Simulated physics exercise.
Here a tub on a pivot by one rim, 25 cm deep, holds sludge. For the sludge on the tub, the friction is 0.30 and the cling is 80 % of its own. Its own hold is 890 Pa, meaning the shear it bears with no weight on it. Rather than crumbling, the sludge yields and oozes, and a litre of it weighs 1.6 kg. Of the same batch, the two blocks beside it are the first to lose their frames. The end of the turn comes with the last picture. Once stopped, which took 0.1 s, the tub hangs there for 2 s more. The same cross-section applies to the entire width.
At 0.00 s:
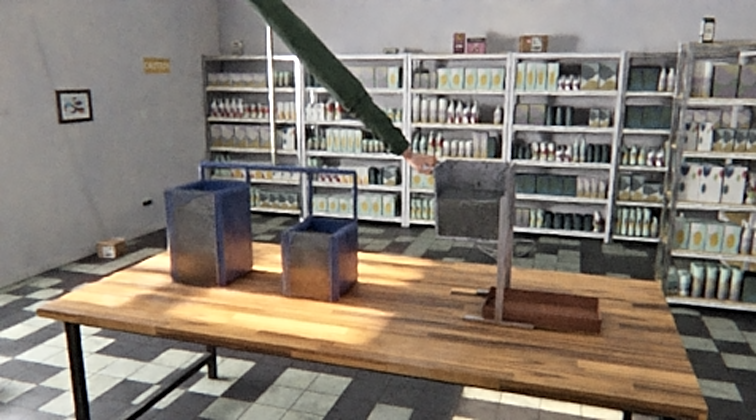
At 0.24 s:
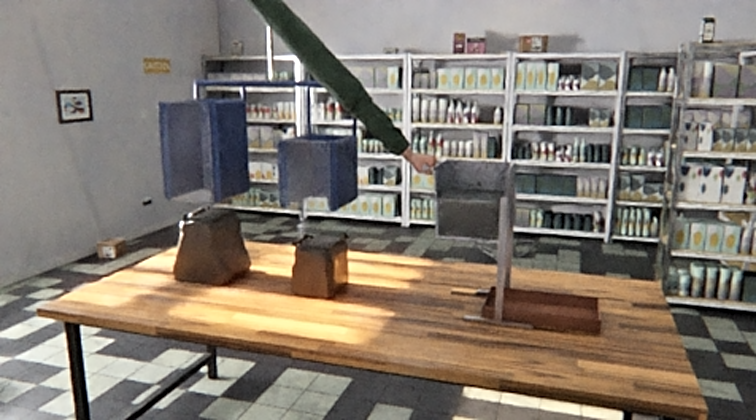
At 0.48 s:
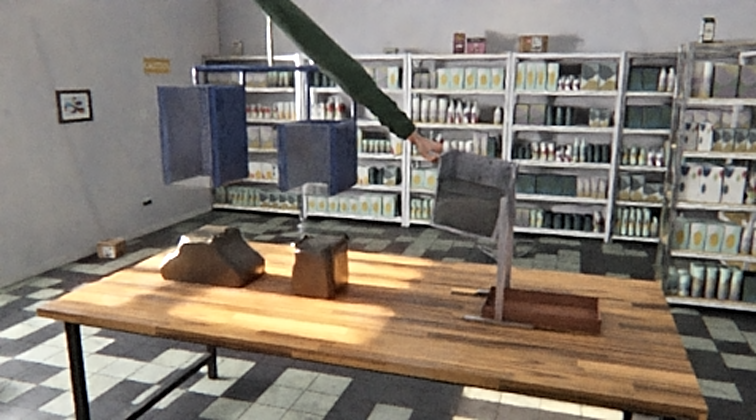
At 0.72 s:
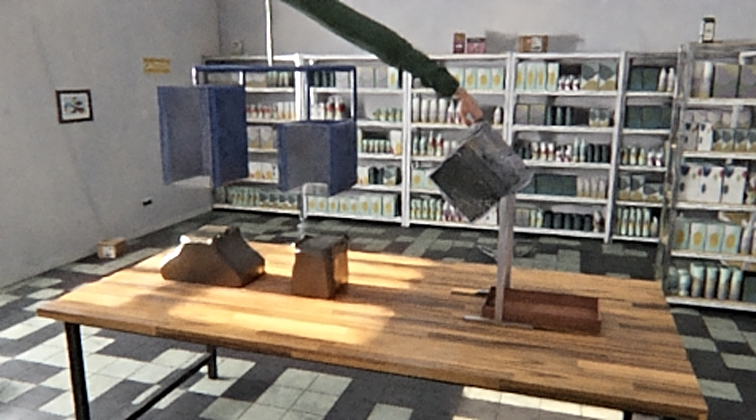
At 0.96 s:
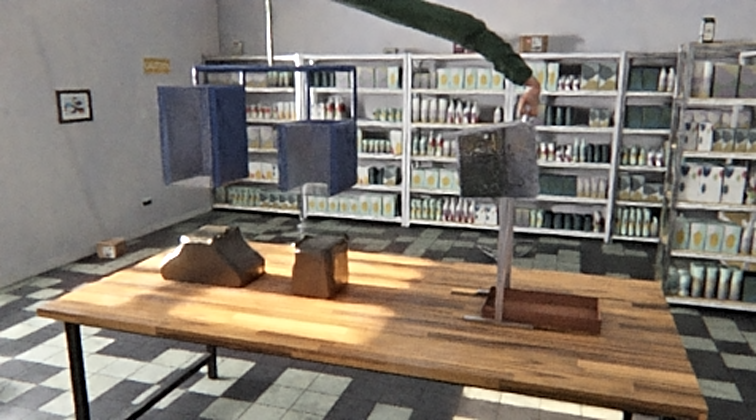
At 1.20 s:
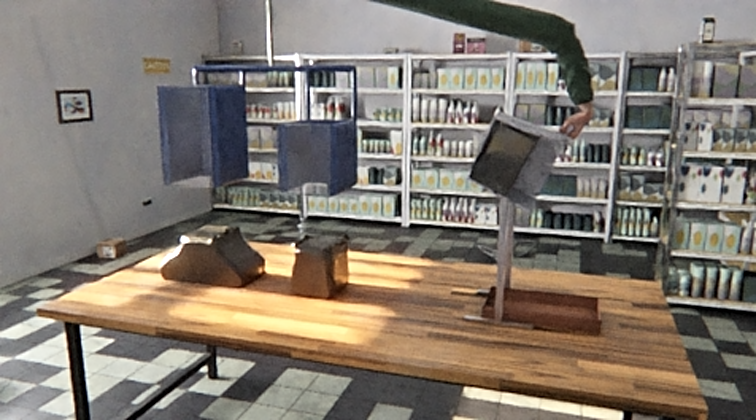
Blue casings lifting off two dark blocks, the left one slumping more, then a green-sleeved arm turning a grey tub clockwise.
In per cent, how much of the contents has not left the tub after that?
Expect about 0 out of 100.
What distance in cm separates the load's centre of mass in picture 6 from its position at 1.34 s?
Around 7 cm.
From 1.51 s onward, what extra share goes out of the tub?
About 40 percent.
After 1.34 s, the tub is at 113 degrees and holds 100 %.
After 1.51 s, the tub is at 113 degrees and holds 41 %.
After 1.68 s, the tub is at 113 degrees and holds 0 %.
After 1.85 s, the tub is at 113 degrees and holds 0 %.
After 3.20 s, the tub is at 113 degrees and holds 0 %.
